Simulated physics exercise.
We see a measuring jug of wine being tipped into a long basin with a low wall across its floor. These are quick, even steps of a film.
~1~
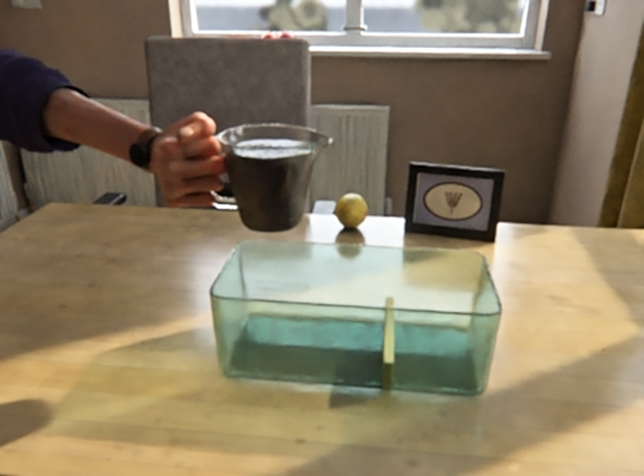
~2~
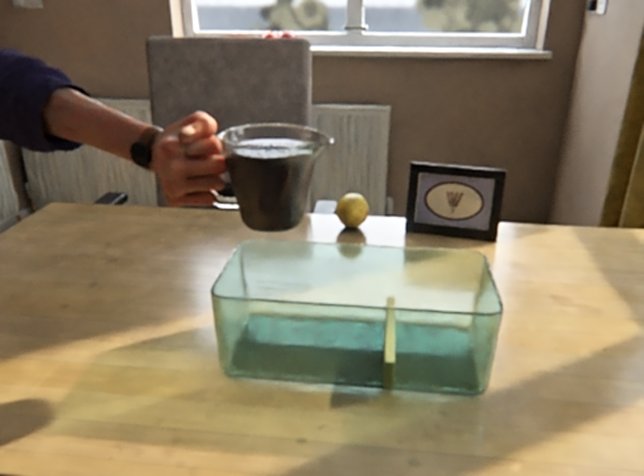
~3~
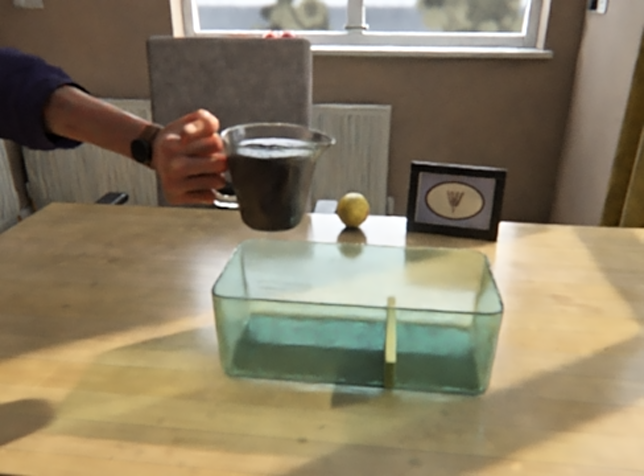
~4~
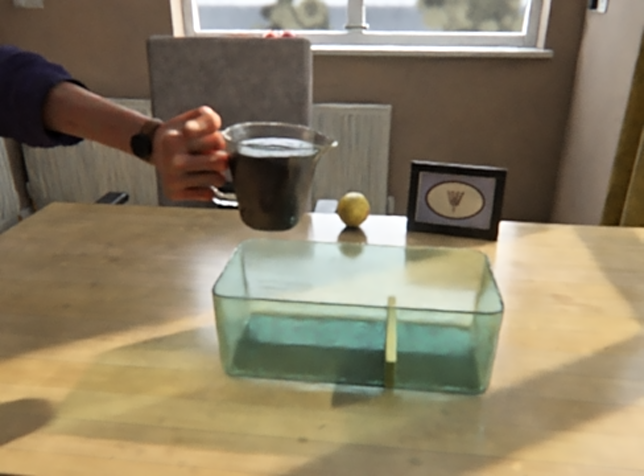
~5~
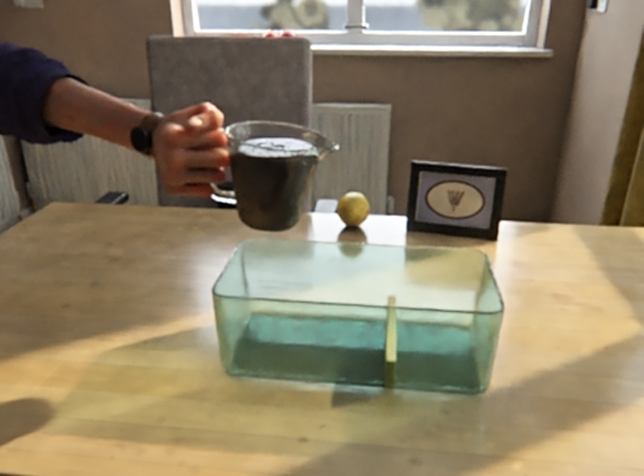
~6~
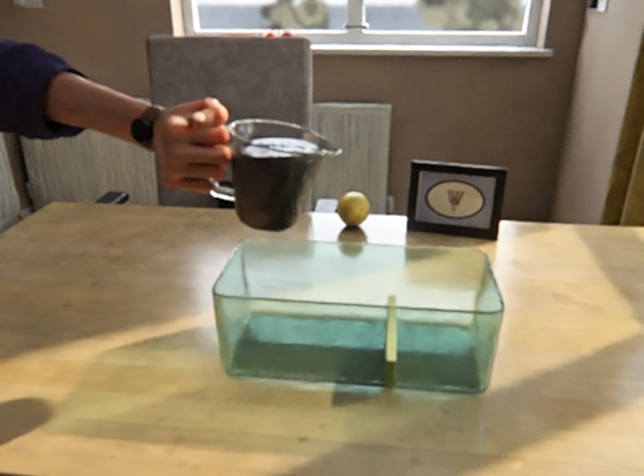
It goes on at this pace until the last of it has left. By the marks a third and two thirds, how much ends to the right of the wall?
In the end not even a third is right of the wall.
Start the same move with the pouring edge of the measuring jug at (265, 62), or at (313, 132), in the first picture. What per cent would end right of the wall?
In turn 10 and 5 in a hundred.
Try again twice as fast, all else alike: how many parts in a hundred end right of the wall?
Roughly 15 in a hundred.
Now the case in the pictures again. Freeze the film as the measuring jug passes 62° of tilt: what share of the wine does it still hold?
It comes to 70 per cent or so.
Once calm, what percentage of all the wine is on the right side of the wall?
Roughly 25 in a hundred.
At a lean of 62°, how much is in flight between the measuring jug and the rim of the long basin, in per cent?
Some 20 per cent.
A moment on, the measuring jug is tipped part way and 69 per cent is still to pour, 8 is left of the wall and 6 right of it.
Next, the measuring jug is tipped on its side and 12 per cent is still to pour, 56 is left of the wall and 22 right of it.
Then the measuring jug is tipped right over and 0 per cent is still to pour, 75 is left of the wall and 24 right of it.
Later the measuring jug is tipped right over and 0 per cent is still to pour, 75 is left of the wall and 24 right of it.
At rest 75 per cent lies left of the wall, 24 right of it and 1 outside.
